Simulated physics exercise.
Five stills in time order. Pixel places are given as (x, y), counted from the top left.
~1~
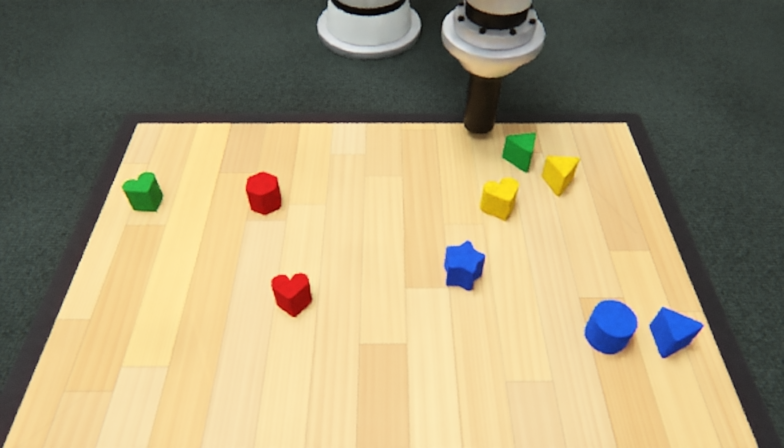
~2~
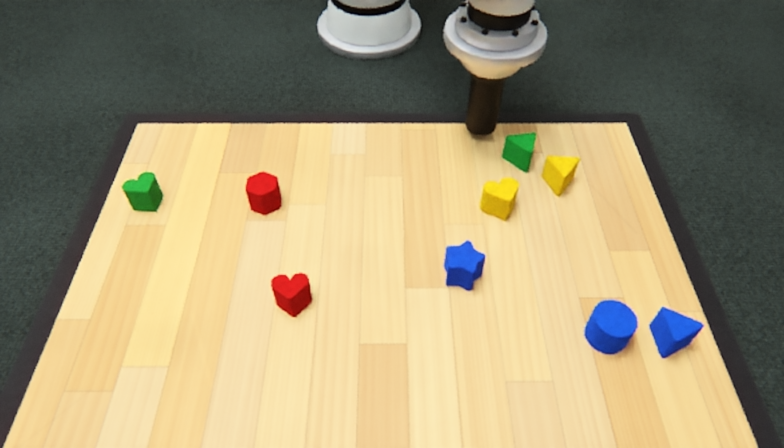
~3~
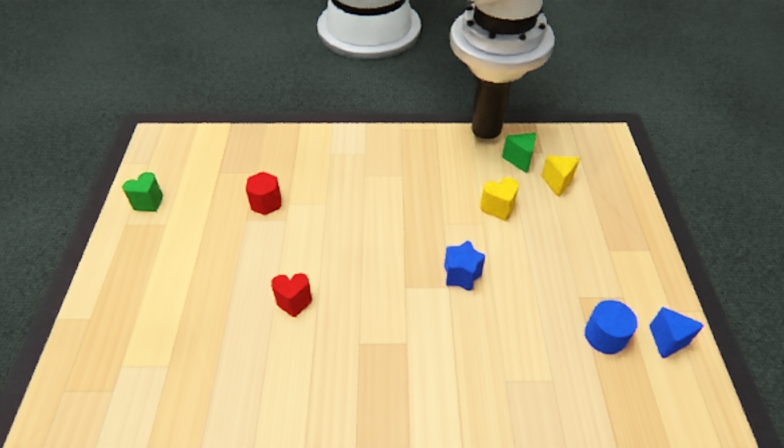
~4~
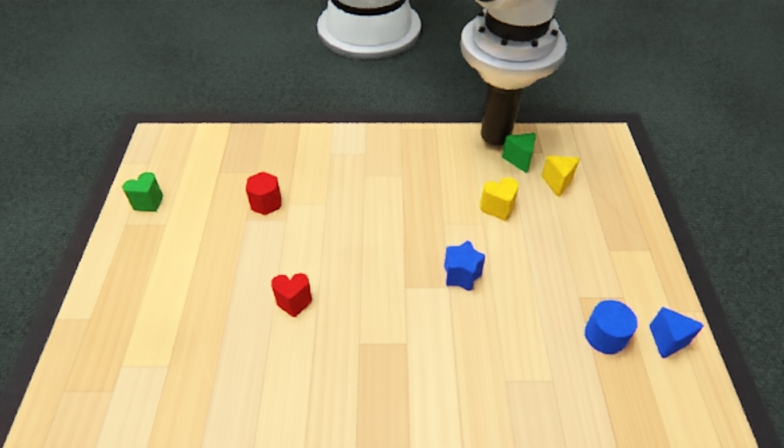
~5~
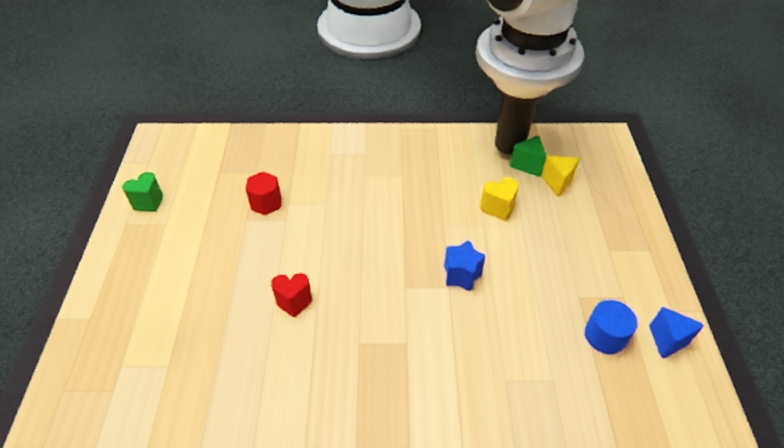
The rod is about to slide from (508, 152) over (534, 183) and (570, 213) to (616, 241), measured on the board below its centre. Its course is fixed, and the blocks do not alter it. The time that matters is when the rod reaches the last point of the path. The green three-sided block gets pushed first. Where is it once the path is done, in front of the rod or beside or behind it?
I'd say the green three-sided block is still out in front of the rod at the end.
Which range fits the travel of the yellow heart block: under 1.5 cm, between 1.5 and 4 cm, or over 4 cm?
Its displacement is below 1.5 cm.
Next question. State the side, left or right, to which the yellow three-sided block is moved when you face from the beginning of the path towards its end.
Gets pushed left.
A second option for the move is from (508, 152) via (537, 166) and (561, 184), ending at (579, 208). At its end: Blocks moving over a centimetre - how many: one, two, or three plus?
Two blocks.
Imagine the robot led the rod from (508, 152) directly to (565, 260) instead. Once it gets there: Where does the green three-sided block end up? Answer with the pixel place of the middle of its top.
Its top middle is near (576, 191).
The first path, step by step. One third of the way, rod (537, 176); green three-sided block (564, 178); yellow three-sided block (589, 173), turned 80° anticlockwise.
Two thirds of the way, rod (574, 207); green three-sided block (607, 208), turned 30° anticlockwise; yellow three-sided block (594, 174), turned 115° anticlockwise.
At the end, rod (620, 234); yellow heart block still; green three-sided block (654, 238), turned 15° anticlockwise; yellow three-sided block (594, 174), turned 115° anticlockwise.
